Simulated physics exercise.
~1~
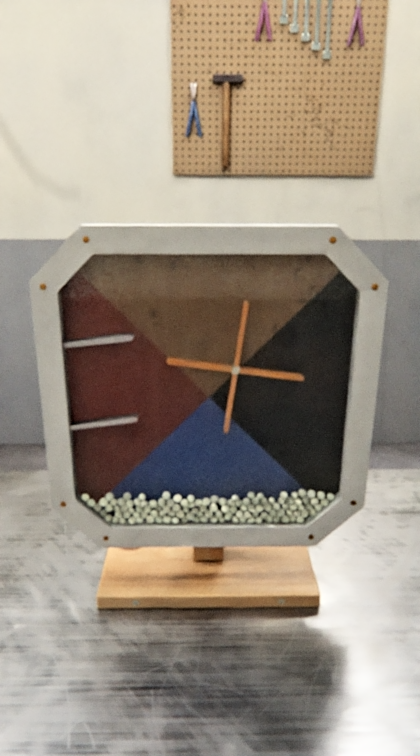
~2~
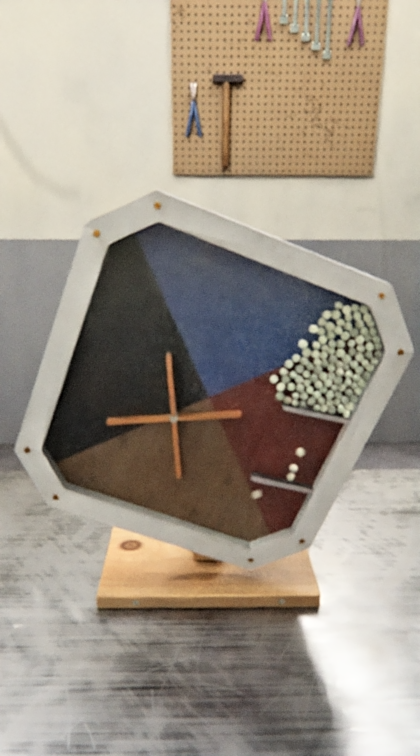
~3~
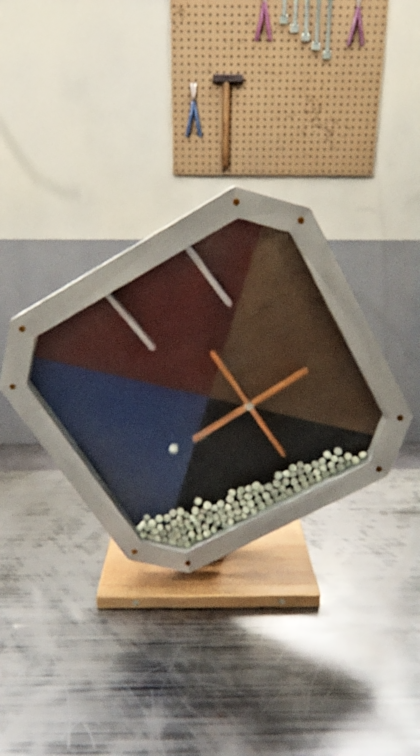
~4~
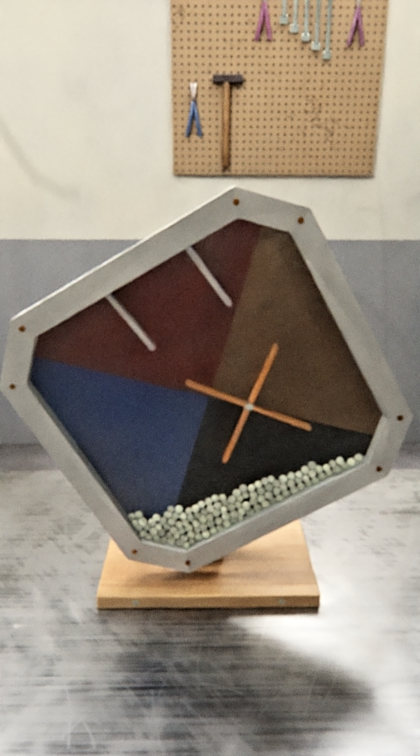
On a brushed metal workbench, below a pegboard of hung tools, an upright eight-sided case on a wooden base holds a layer of pale balls along its bottom, over the blue wedge. The case turns well past a quarter turn, carrying the balls up to the upper right, where they crowd above a ledge while a few drop through the red wedge. It turns on until the ledges are at the top, and the balls lie along the lower edge, with one still loose above them. The orange cross swings a little further. Finally the balls lie in a sloping bed, mostly in black, with some in blue.
